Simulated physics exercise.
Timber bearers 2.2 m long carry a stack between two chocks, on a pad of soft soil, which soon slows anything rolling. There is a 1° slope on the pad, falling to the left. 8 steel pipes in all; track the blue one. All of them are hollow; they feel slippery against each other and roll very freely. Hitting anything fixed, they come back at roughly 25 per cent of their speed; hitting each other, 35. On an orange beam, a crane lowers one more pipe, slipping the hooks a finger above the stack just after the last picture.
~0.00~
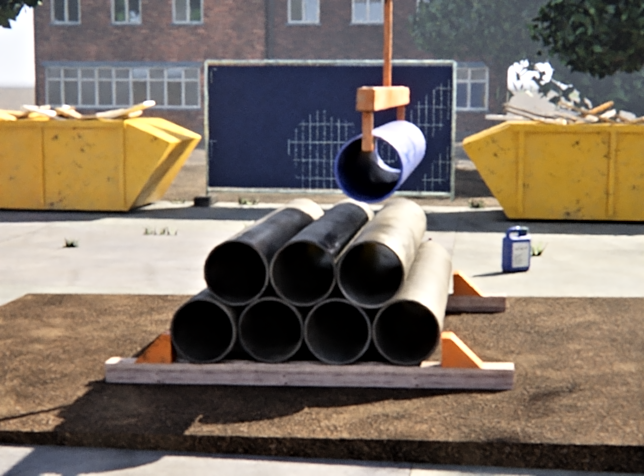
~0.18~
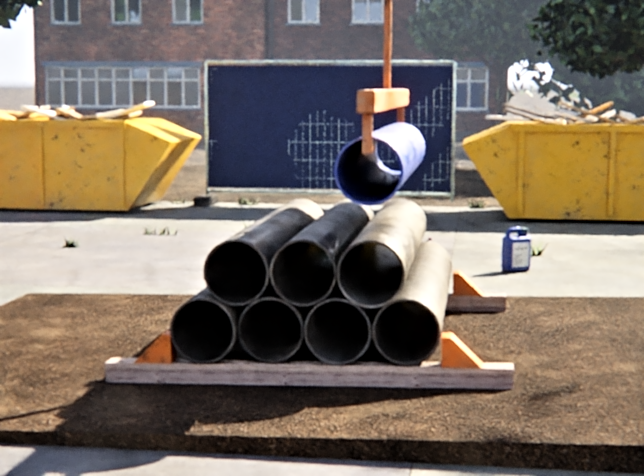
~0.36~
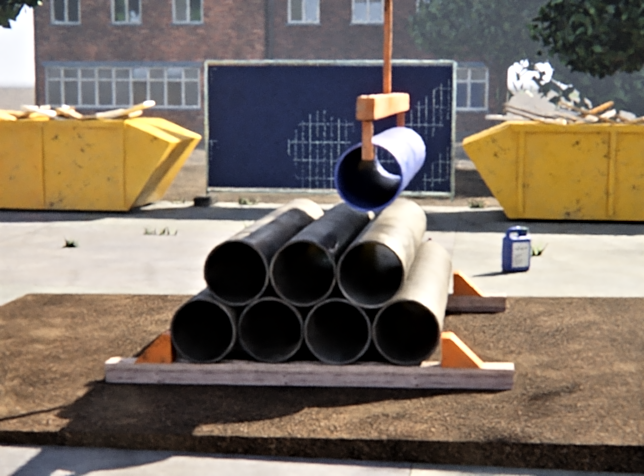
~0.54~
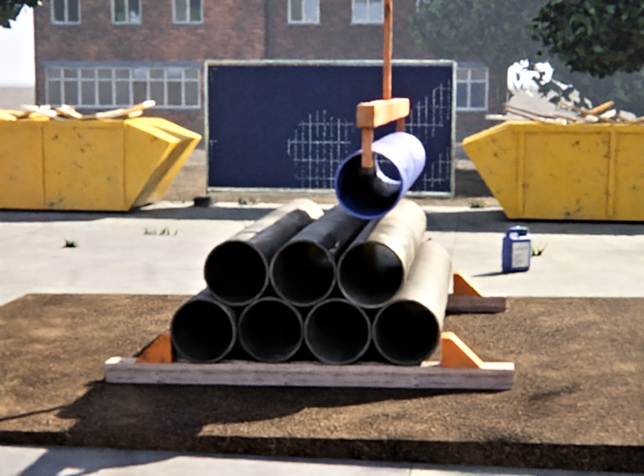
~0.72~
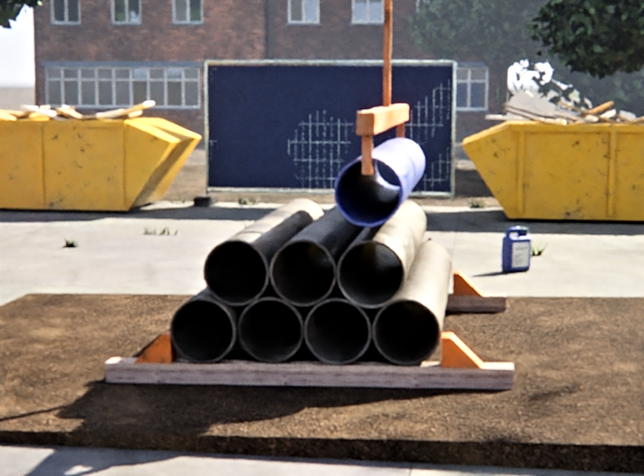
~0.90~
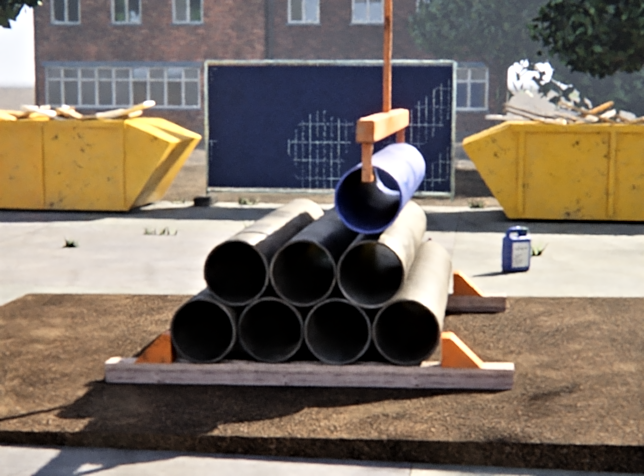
On a patch of brown soil between two yellow skips, seven dark pipes sit stacked in two rows on timber bearers with orange chocks. Above them, a blue pipe hangs from an orange lifting beam, and the beam lowers it slowly, a short way down toward the upper row.
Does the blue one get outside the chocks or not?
Still stacked.
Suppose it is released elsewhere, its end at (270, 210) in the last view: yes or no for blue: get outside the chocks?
Released there, blue: It does not happen.
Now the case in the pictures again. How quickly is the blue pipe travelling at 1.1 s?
0.0 m/s or so.
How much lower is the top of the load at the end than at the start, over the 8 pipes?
It sits roughly 25 cm lower at the end.
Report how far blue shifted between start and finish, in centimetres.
Estimate - blue near 30.
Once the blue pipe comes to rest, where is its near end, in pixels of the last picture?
At about (335, 215).
Then, 1.1 s in, blue is up on others, 40 cm inside the right chock; 0 off the stack.
Then, 1.3 s in, still the same for blue; 0 off the stack.
Then, 1.8 s in, blue is up on others, 55 cm inside the right chock, rolling left; 0 off the stack.
In the end (3.0 s), blue is up on others, 55 cm inside the right chock; 0 off the stack.
